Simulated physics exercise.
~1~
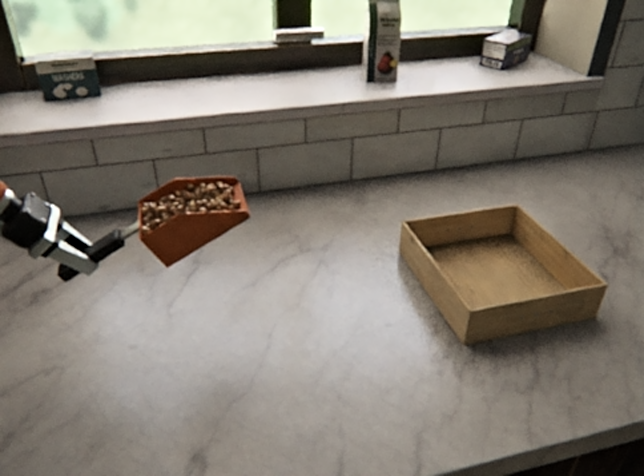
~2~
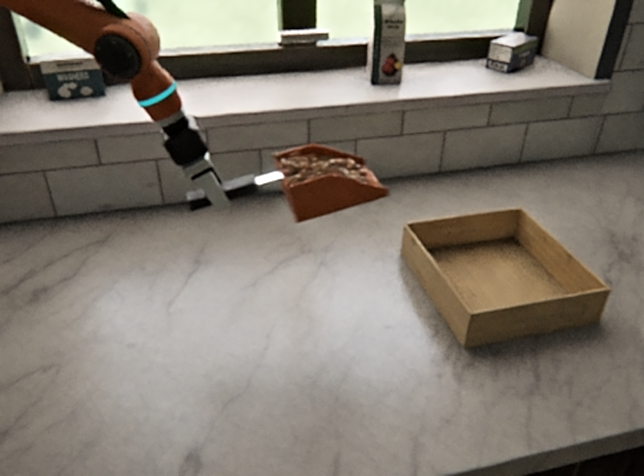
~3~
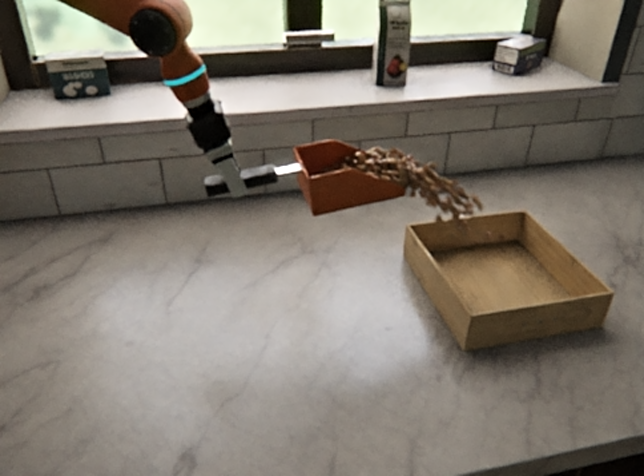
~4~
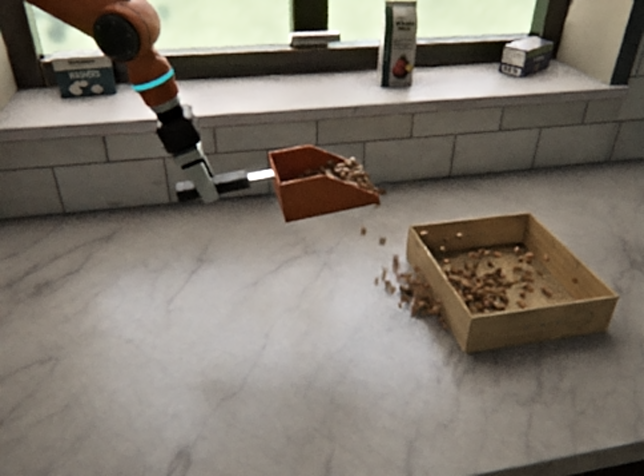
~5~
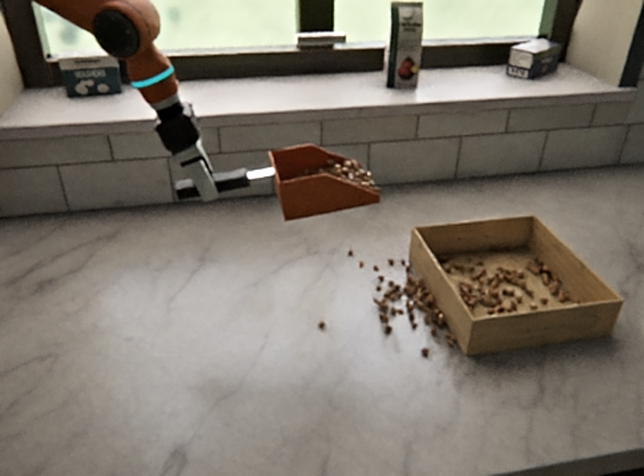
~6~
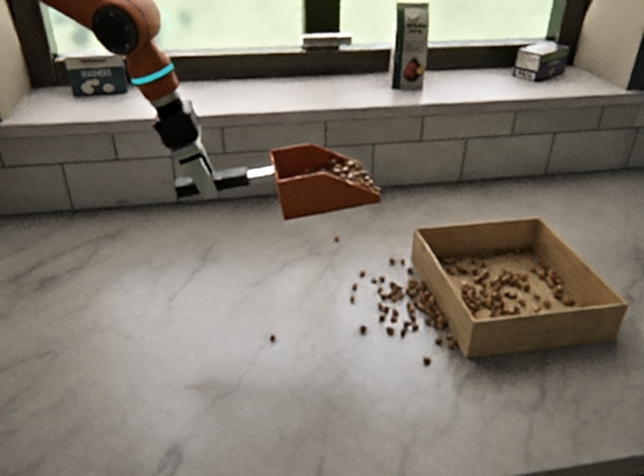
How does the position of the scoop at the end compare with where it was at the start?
The scoop starts on the left side of the view, well away from the wooden tray. By the end it is farther right and a little higher in view, much nearer the tray.
